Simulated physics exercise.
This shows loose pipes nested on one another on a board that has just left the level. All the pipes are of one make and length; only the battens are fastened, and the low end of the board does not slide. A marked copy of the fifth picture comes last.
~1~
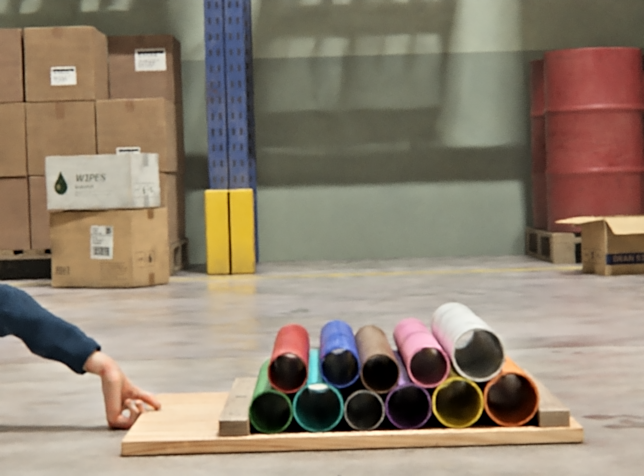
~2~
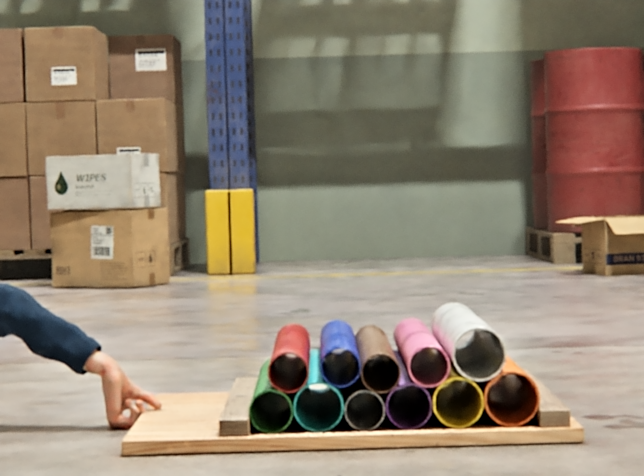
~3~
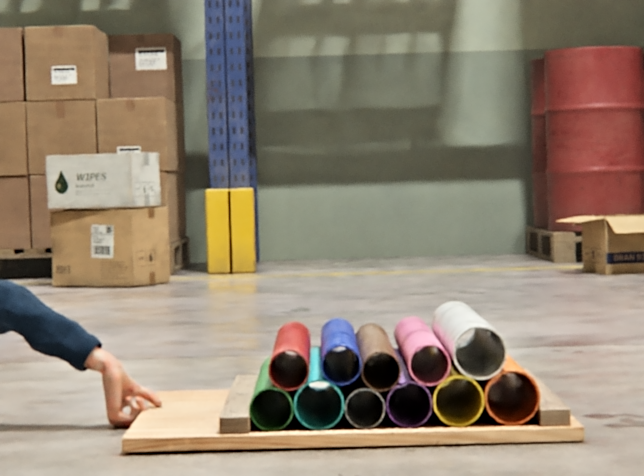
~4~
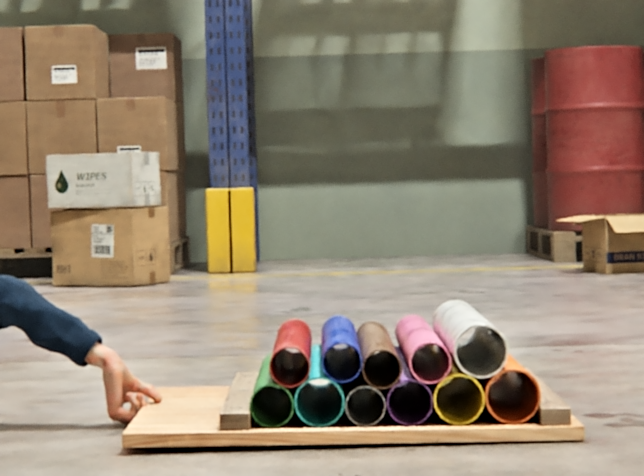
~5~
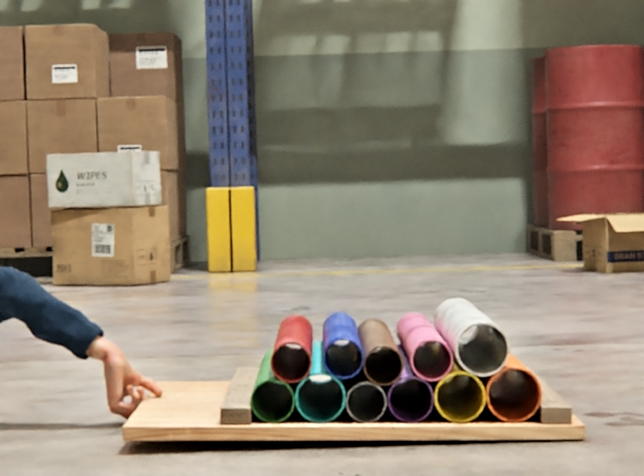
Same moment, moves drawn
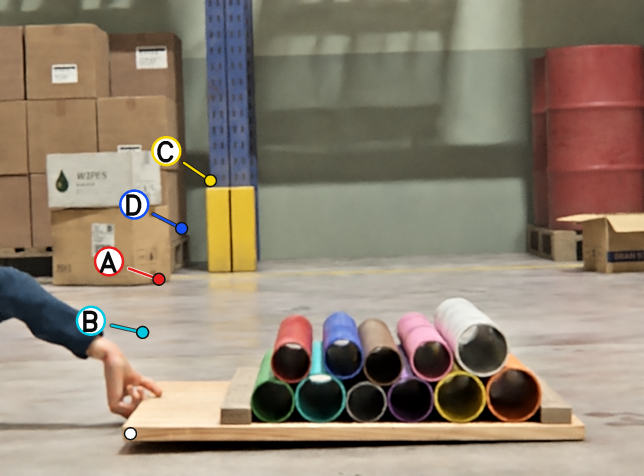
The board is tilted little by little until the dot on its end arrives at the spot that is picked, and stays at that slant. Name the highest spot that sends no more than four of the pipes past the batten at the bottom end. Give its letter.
The answer is mark C.
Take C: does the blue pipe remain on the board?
No, with C.
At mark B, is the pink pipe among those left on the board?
Yes.
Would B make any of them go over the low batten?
No, at B.
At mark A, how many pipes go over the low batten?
With A, none.
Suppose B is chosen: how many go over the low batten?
The count is none.
On the copy, A at (159, 279); B at (143, 333); C at (210, 181); D at (182, 228); the white dot at (130, 434).
On C. First, board at 20°.
Then, board at 35°.
Finally, board at 35°, four over the low batten (brown, pink, blue, white).
By contrast, A none over the low batten; B none over the low batten; D none over the low batten.
